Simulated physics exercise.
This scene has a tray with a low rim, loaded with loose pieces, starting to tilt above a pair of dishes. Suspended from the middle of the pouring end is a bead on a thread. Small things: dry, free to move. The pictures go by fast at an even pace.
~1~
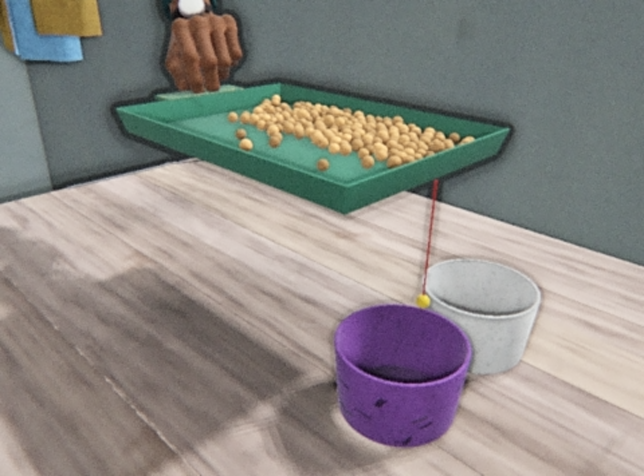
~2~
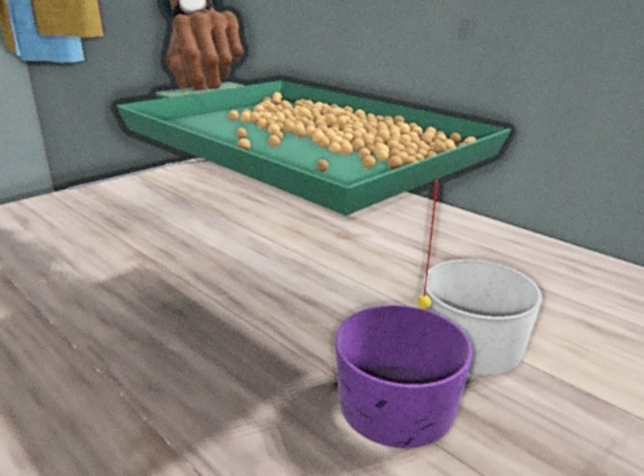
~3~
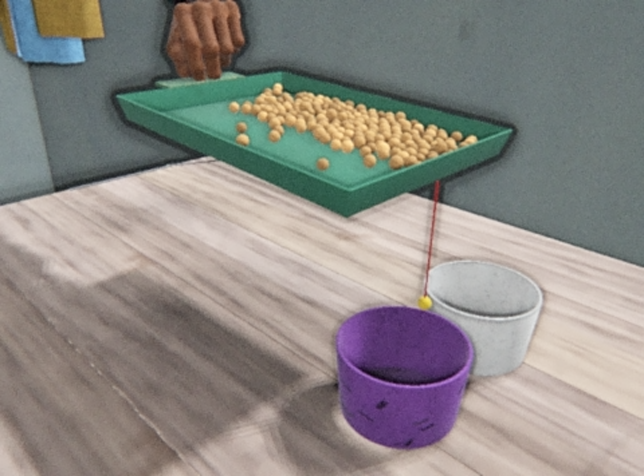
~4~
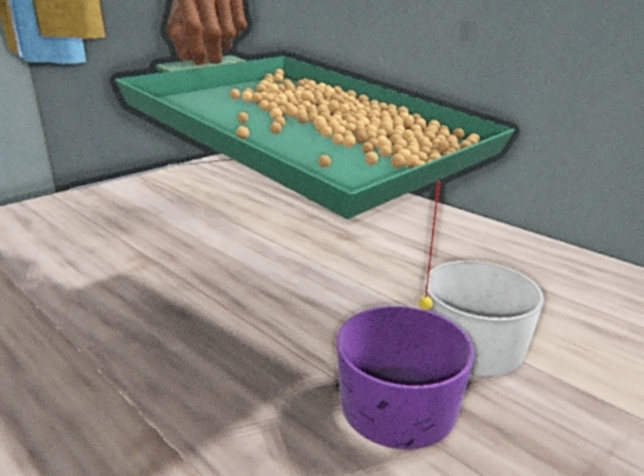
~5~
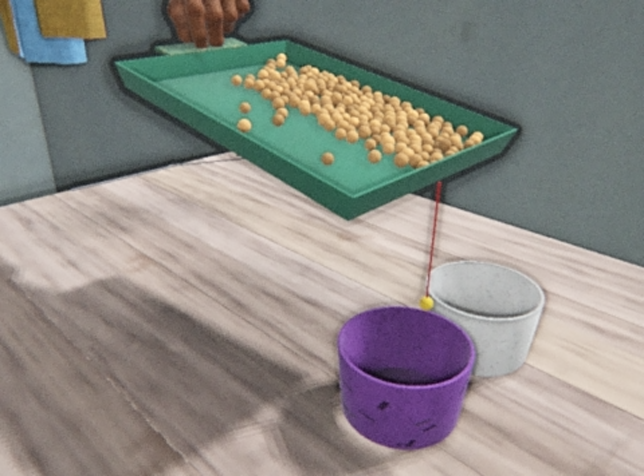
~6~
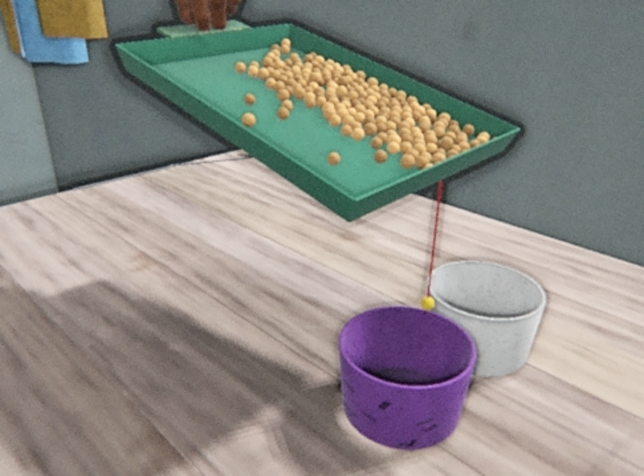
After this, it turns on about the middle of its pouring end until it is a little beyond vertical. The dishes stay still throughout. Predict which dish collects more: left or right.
Left.
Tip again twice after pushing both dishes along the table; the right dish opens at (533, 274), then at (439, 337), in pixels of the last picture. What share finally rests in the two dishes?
Result: 30 % and 60 %.
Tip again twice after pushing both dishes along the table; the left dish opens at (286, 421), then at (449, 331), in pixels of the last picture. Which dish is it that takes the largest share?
On the first go the right-side one comes out on top, and on the second go the left-side one.
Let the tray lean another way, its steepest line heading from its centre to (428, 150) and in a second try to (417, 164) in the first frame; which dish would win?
First the dish on the right, then the right one.
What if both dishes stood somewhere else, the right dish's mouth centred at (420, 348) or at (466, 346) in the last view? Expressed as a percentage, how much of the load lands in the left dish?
Trial 1: 10 percent; trial 2: 30 percent.
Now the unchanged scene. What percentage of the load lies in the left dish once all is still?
It comes to around 30 percent.
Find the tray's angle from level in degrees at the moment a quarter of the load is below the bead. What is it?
85° or so.
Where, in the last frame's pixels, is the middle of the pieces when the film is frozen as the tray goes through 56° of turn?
(424, 147).
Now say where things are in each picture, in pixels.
Corners of the pouring end at (346, 182) and (499, 129), level; middle of the load at (347, 130), round wooden beads; left dish at (455, 400); right dish at (528, 333); bead on its thread at (423, 302), in the first picture.
Corners of the pouring end at (347, 183) and (501, 129), level; middle of the load at (348, 129), in the second picture.
Corners of the pouring end at (349, 185) and (502, 129), tipped barely, lowest at the left corner; middle of the load at (349, 125), in the third picture.
Corners of the pouring end at (351, 188) and (505, 129), tipped a little, lowest at the left corner; middle of the load at (351, 117), in the fourth picture.
Corners of the pouring end at (353, 190) and (507, 128), tipped a little, lowest at the left corner; middle of the load at (355, 109), in the fifth picture.
Corners of the pouring end at (355, 193) and (510, 127), tipped a little, lowest at the left corner; middle of the load at (361, 103), about a third on the move; left dish at (460, 402); right dish at (533, 335), in the sixth picture.
Soon after the last picture, tray tipped steeply; nearly all on the tray; a stray few outside both; a stray few in the air.
A little later, tray tipped right over; a small part on the tray; about a quarter in the left dish; a stray few in the right dish; about a third outside both; about a quarter in the air.
Later still, tray tipped past a quarter turn; about a quarter in the left dish; a stray few in the right dish; about two thirds outside both.
By the end, tray tipped past a quarter turn; about a quarter in the left dish; a stray few in the right dish; about two thirds outside both.
